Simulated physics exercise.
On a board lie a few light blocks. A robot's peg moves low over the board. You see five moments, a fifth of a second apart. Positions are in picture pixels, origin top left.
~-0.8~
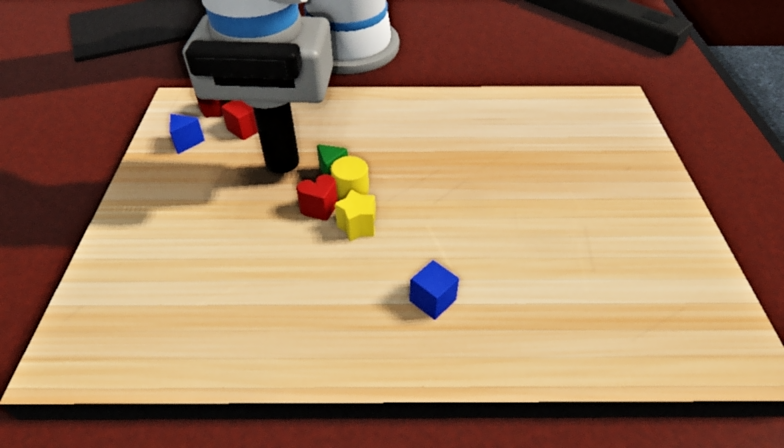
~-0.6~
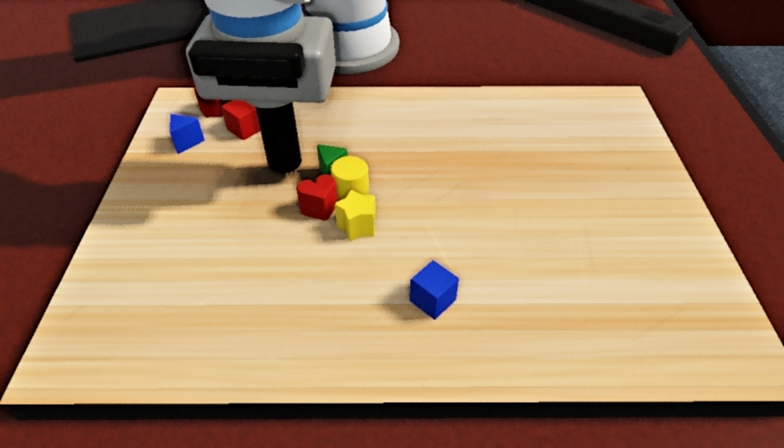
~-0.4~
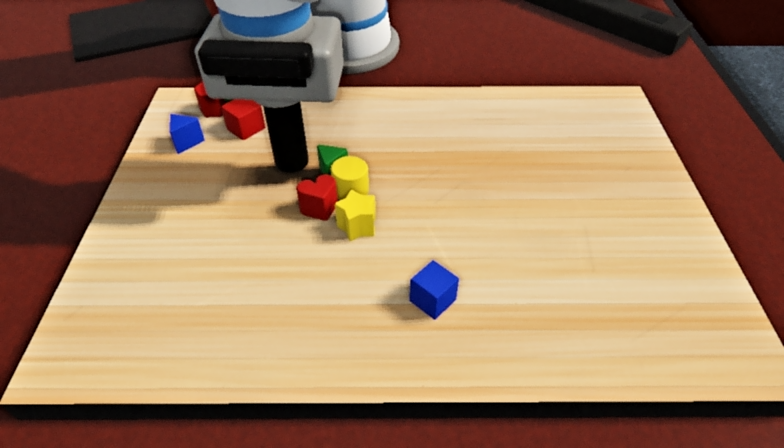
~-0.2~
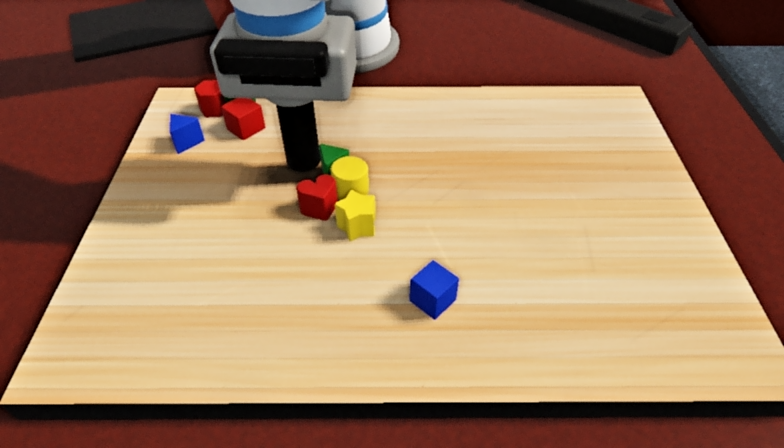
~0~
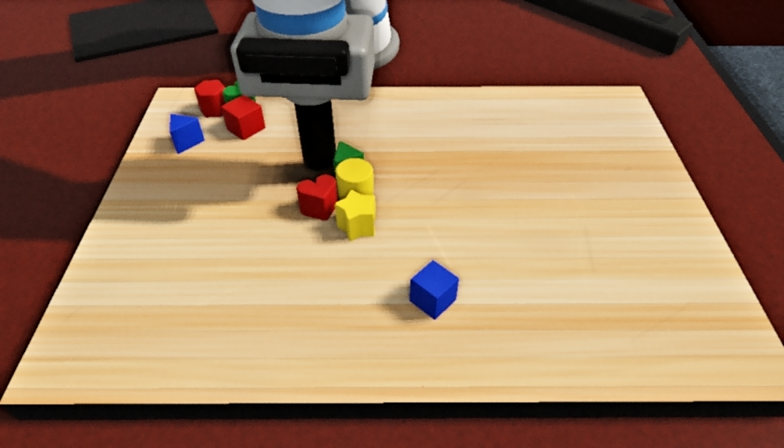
On a pale wooden board, a robot's black peg stands near the upper left, beside a cluster of a red heart, green triangle, yellow disc and yellow star. The peg slides a short way right, then nudges the triangle rightward and shifts the disc slightly, while the other blocks stay still.
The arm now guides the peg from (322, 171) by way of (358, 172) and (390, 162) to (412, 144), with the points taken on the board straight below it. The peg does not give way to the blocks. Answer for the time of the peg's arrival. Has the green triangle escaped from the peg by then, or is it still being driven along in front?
The peg will have lost it.
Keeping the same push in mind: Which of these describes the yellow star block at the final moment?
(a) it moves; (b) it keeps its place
The one that fits is b, it keeps its place.
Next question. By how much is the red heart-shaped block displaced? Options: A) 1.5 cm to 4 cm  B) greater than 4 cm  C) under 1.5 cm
Answer: C.
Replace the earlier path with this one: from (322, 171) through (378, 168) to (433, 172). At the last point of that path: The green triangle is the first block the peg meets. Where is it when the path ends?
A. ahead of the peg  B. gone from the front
That would be A.
What follows on the original path. One third of the way, peg (358, 160); green triangle (384, 155), turned 25° clockwise; yellow disc (365, 174).
Two thirds of the way, peg (391, 150); green triangle (403, 154), turned 50° clockwise; yellow disc (365, 174).
At the end, peg (412, 133); red heart-shaped block in place; green triangle (403, 154), turned 50° clockwise; yellow disc (365, 174); yellow star block in place.
